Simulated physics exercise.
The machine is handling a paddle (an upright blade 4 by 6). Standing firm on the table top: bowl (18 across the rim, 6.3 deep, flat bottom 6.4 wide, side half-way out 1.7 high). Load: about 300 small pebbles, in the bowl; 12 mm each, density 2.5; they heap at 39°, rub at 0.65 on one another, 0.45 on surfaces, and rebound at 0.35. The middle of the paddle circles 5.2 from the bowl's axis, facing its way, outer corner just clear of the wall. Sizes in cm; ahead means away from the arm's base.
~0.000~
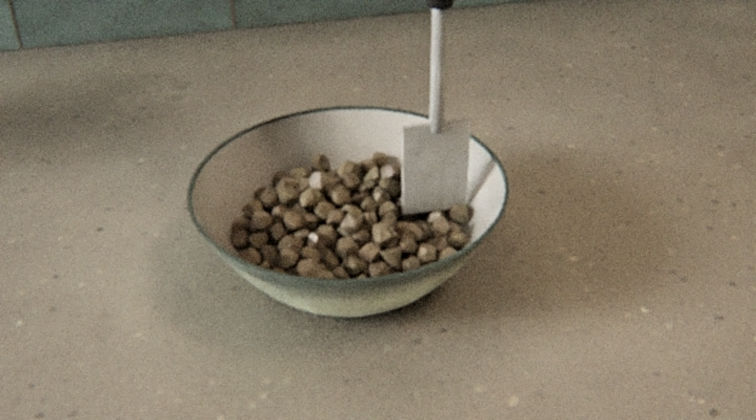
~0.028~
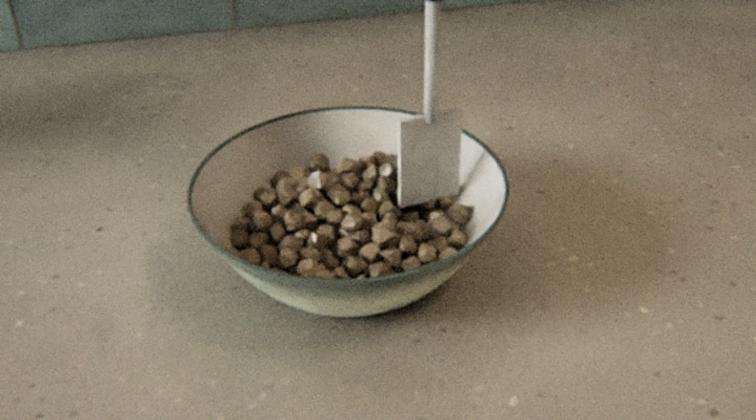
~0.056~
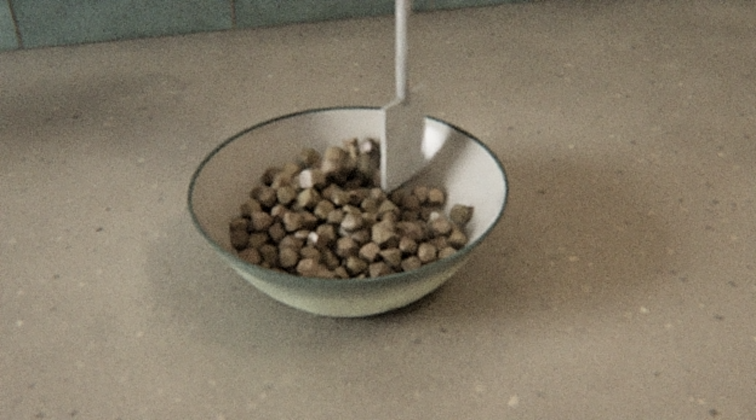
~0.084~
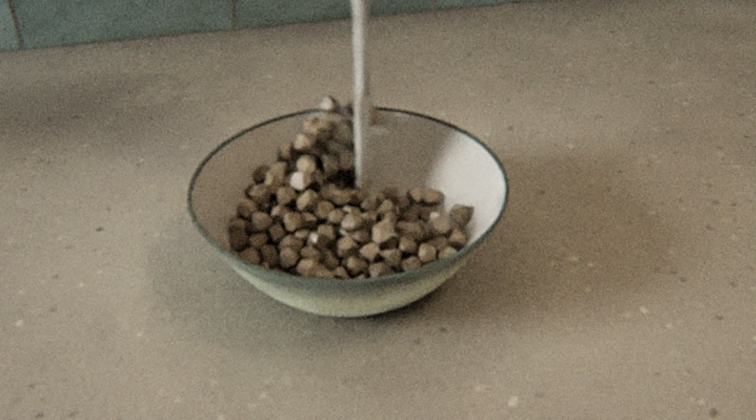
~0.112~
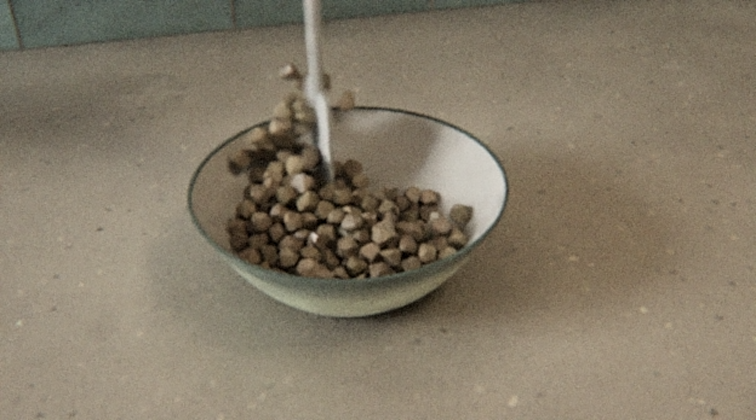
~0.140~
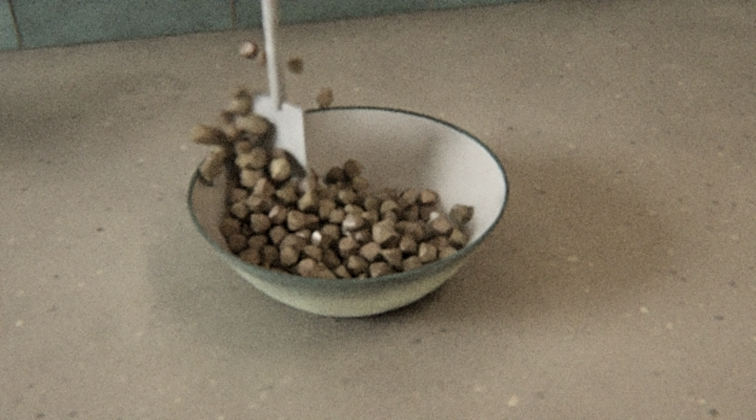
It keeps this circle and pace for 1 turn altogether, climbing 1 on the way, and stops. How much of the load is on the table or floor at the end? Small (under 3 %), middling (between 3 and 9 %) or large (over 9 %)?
Answer: Large; over 9 % of the small pebbles finish on the table or floor.
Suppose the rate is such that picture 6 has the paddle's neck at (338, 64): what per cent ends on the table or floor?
About 15 per cent.
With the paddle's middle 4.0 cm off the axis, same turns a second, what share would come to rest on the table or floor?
In that case some 40 per cent.
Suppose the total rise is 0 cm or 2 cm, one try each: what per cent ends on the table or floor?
About 25 and 15 per cent.
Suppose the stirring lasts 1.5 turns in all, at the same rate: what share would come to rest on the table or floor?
It would be near 25 per cent.
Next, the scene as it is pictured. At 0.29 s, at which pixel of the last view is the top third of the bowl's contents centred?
Around (417, 229).
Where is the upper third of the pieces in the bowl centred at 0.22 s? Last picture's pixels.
Near (333, 254).
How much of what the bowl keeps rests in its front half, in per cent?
Roughly 45 per cent.
By 0.22 s, 213° round, highest piece 10 above the table; 275 in the bowl, 1 on the table or floor, 28 in flight or on the tool.
By 0.29 s, 297° round, highest piece 10 above the table; 255 in the bowl, 16 on the table or floor, 33 in flight or on the tool.
By 0.53 s, 0° round, highest piece 5 above the table; 233 in the bowl, 71 on the table or floor.
By 1.23 s, 0° round, highest piece 5 above the table; 233 in the bowl, 71 on the table or floor.
Final count, 233 in the bowl, 71 on the table or floor. That is 23 % on the table or floor.
